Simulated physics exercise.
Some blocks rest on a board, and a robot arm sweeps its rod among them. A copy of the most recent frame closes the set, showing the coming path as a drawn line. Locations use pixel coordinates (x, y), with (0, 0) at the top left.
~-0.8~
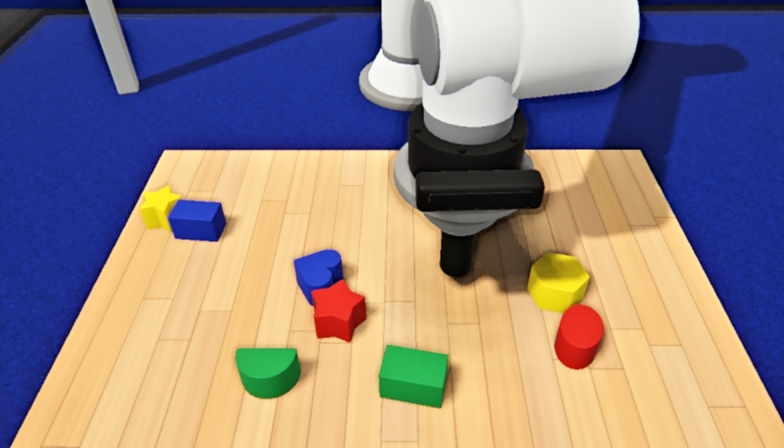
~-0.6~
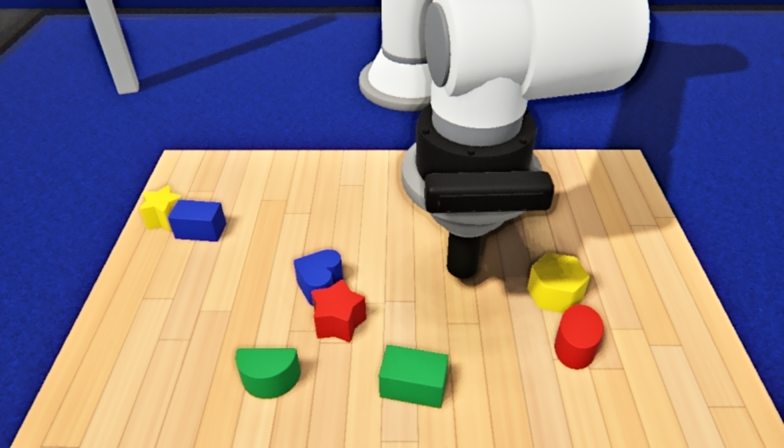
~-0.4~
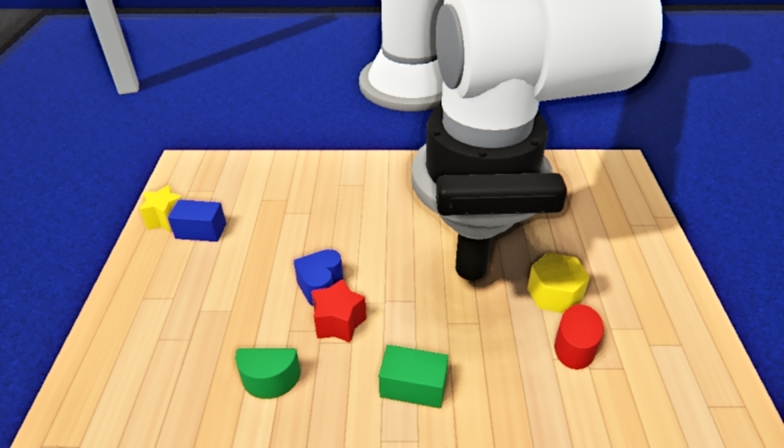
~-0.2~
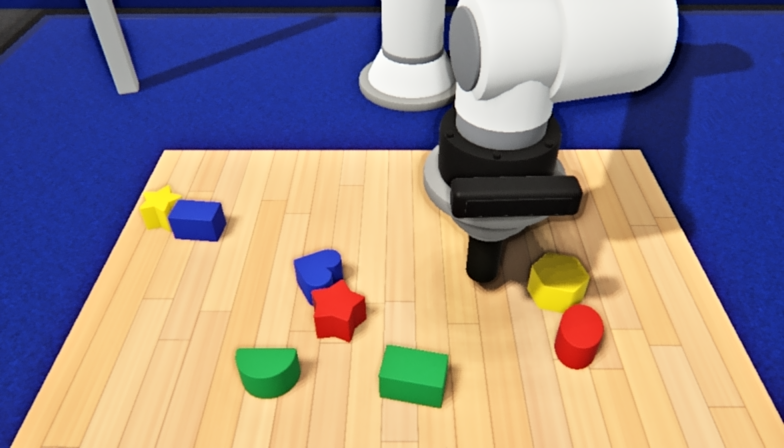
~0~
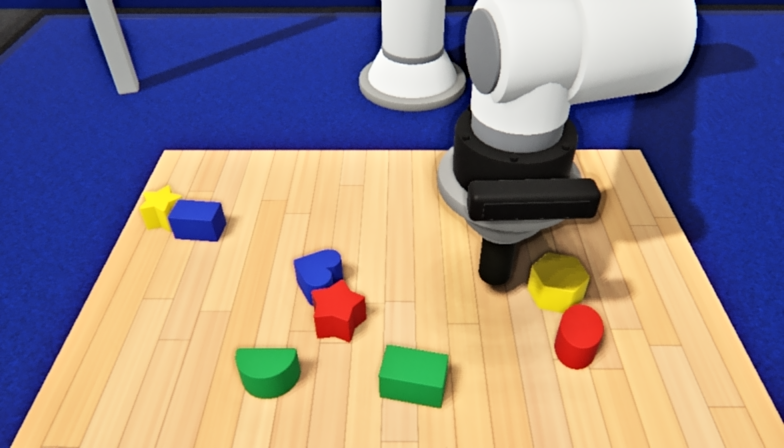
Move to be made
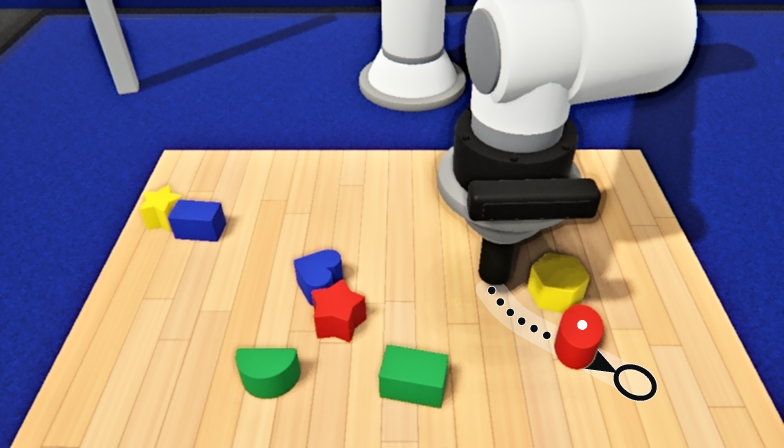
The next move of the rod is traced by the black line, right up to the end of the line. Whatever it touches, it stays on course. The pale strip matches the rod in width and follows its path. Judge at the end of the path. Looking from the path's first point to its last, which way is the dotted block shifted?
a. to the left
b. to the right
a
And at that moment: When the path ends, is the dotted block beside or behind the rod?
I expect not.
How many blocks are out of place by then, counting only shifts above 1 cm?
Moved: Just one.
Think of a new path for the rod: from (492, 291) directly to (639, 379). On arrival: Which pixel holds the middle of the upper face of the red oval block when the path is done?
It ends at (656, 393).
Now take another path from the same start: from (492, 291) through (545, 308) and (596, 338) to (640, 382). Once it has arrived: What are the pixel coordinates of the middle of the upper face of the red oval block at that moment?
Located at (608, 367).
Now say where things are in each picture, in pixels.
The first frame shows rod's lower end (455, 268); yellow hexagonal block (561, 271); red oval block (582, 325).
The second frame shows rod (462, 269); blocks still.
The third frame shows rod (471, 271); blocks still.
The fourth frame shows rod (481, 273); blocks still.
The fifth frame shows rod (494, 275); yellow hexagonal block (561, 271); red oval block (582, 325).
Drawn move, from (492, 291) via (527, 325) and (579, 352), ending at (635, 382); the dot is on the red oval block.
What follows on the original path. One third of the way, rod (532, 310); nothing pushed yet.
Two thirds of the way, rod (586, 338); red oval block (629, 346).
At the end, rod (642, 367); yellow hexagonal block still; red oval block (690, 374), turned 10° anticlockwise.
